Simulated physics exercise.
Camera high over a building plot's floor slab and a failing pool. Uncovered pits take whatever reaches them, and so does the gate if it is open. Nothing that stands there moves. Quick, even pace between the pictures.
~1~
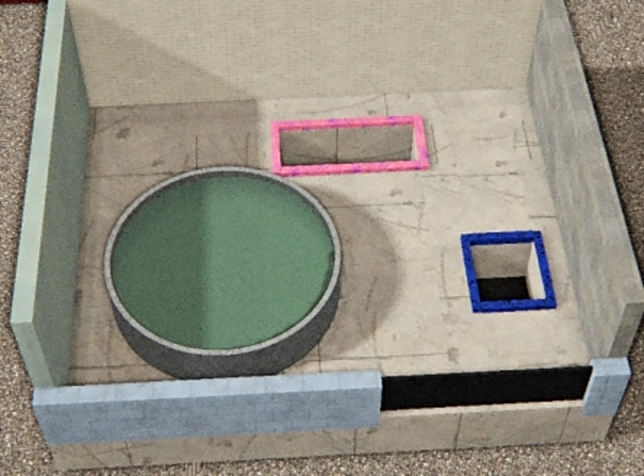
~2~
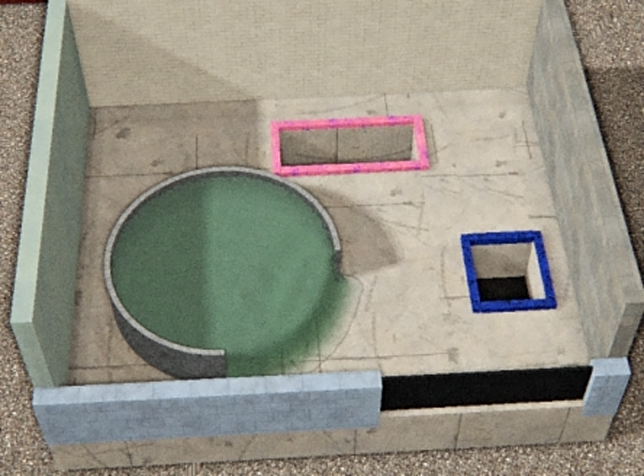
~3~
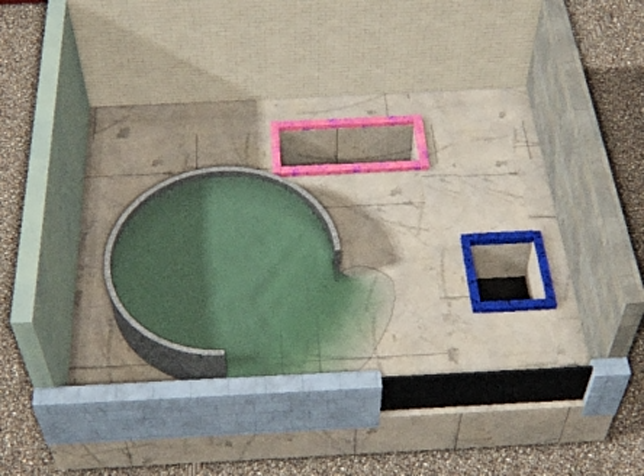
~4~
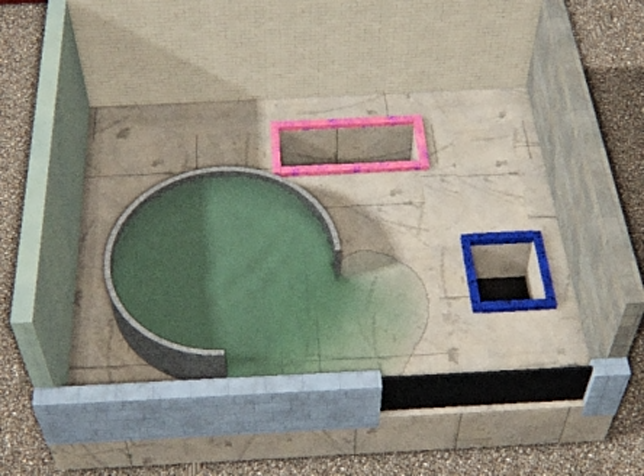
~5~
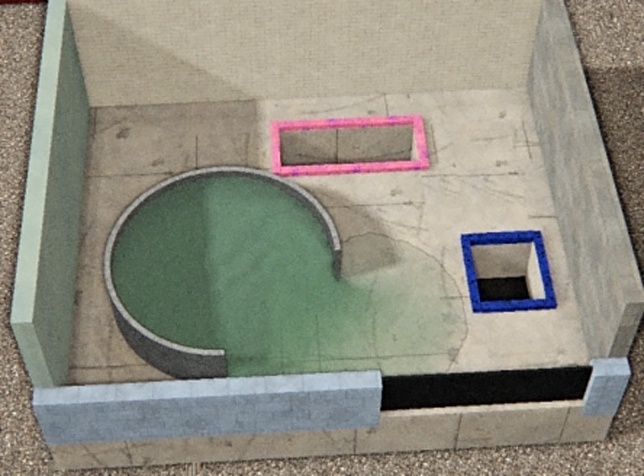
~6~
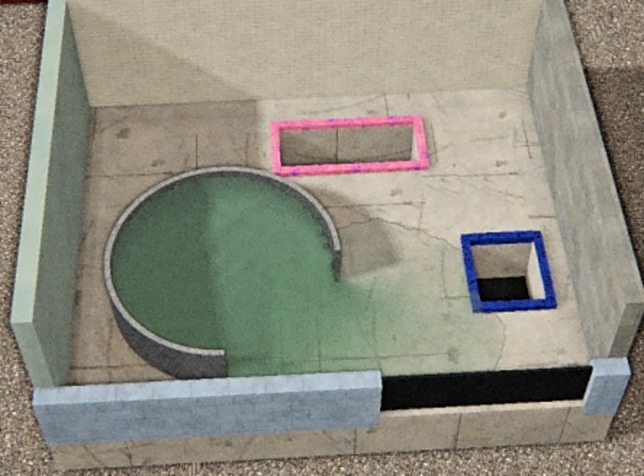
A round pool of green water with a thin dark rim sits on the left of a walled, cracked floor slab, seen from high above by a still camera. A pink-framed rectangular opening lies behind it, a blue-framed square one to the right, and a dark gap breaks the pale blue front wall. The pool's front-right side opens, and water spreads rightward across the slab, thinning and paling.
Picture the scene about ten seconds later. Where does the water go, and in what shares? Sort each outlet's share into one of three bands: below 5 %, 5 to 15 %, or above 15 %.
Shares: The gate gets below 5 %; the pink pit gets below 5 %; the blue pit gets above 15 %.
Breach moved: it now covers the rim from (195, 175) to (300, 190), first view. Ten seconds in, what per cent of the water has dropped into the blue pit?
Share recorded - blue: 4 %.
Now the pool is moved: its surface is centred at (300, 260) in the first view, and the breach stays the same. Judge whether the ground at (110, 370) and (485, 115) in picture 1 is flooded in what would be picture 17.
So, first one soaked, second one left untouched.
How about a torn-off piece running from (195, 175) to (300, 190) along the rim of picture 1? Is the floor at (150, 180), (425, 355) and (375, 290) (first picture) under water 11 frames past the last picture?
Note, points one to three: Unreached / unreached / unreached.
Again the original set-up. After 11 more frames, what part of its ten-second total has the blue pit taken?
Around 5 percent.
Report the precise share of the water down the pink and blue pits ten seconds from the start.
The first comes to roughly 2 percent, the second to roughly 22 percent.
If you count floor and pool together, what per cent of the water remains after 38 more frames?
Roughly 78 %.
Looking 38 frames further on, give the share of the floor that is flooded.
Around 95 percent.
A moment on, water covers 35 % of the floor; the gate 0 %, the pink pit 0 %, the blue pit 1 %.
Next, water covers 40 % of the floor; the gate 0 %, the pink pit 0 %, the blue pit 2 %.
Then, water covers 65 % of the floor; the gate 0 %, the pink pit 0 %, the blue pit 12 %.
Later, water covers 95 % of the floor; the gate 0 %, the pink pit 1 %, the blue pit 21 %.
In the end, water covers 100 % of the floor; the gate 0 %, the pink pit 2 %, the blue pit 22 %.
